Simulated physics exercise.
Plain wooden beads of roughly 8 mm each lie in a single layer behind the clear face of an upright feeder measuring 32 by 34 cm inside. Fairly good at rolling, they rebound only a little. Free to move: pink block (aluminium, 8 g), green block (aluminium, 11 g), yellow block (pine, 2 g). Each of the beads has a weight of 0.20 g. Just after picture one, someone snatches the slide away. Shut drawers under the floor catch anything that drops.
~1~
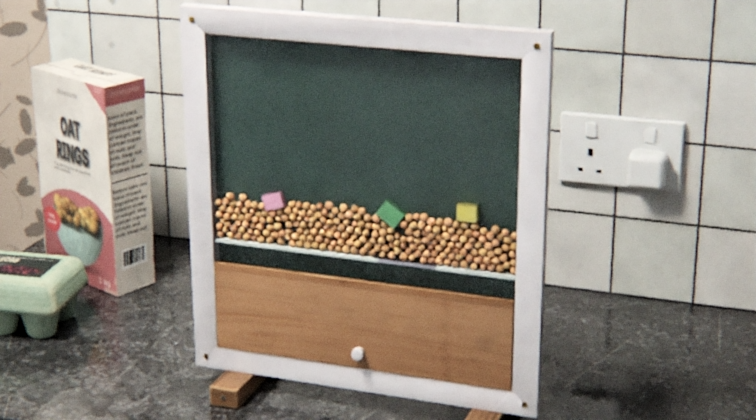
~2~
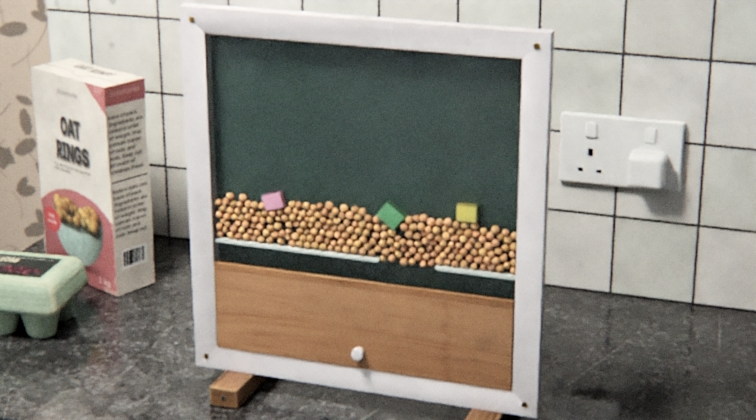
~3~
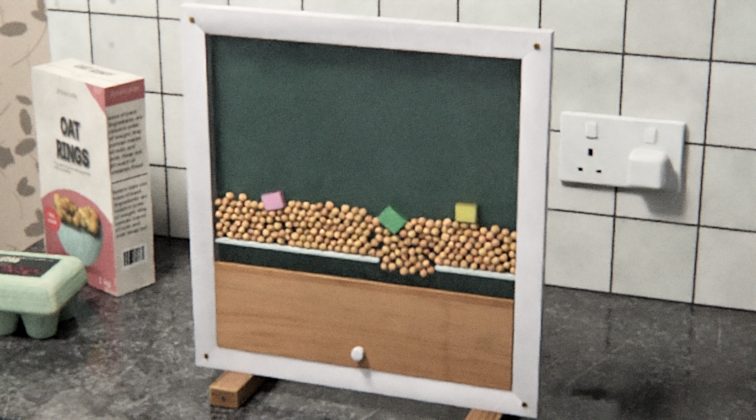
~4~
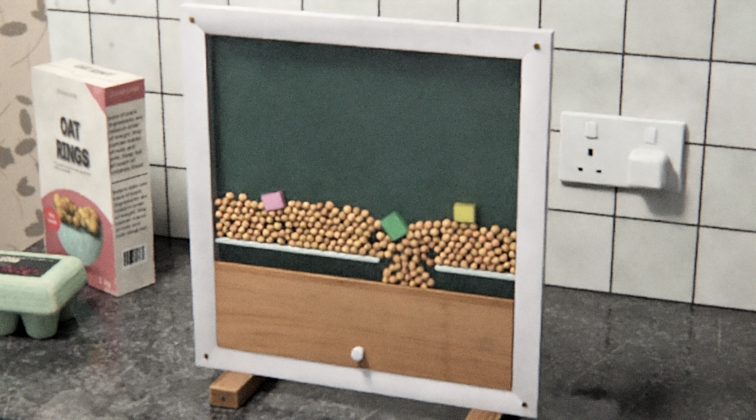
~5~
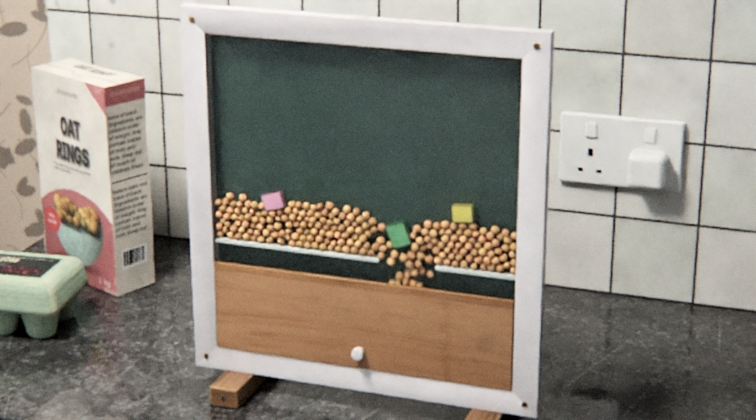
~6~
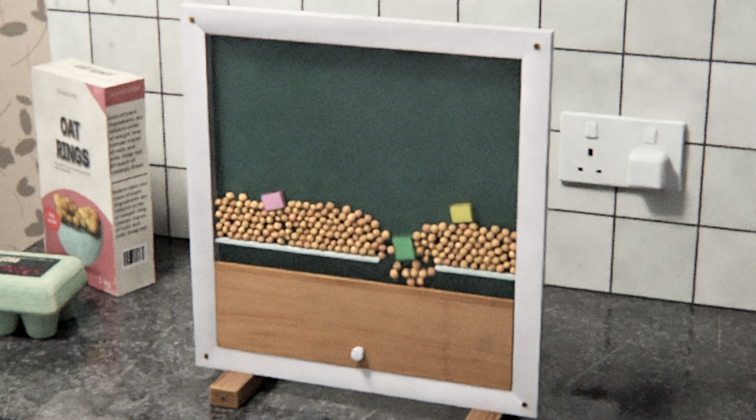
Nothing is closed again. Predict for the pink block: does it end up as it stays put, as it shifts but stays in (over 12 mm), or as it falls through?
Still in place.
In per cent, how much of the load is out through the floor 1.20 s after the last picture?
Estimate: About 40 per cent.
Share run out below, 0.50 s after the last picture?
Around 35 %.
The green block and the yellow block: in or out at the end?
Green: Falls through; yellow: Falls through.
Then, 0.15 s later than the last picture, 25 % are out; pink block moved 0.0 cm tilted 17°; green block below the floor; yellow block moved 3.5 cm tilted 64°.
Then, 0.50 s later than the last picture, 35 % are out; pink block moved 0.0 cm tilted 17°; green block below the floor; yellow block below the floor.
Then, 1.20 s later than the last picture, 40 % are out; pink block moved 0.0 cm tilted 17°; green block below the floor; yellow block below the floor.
All still 1.4 s after it, 40 % are out; pink block moved 0.0 cm tilted 17°; green block below the floor; yellow block below the floor.
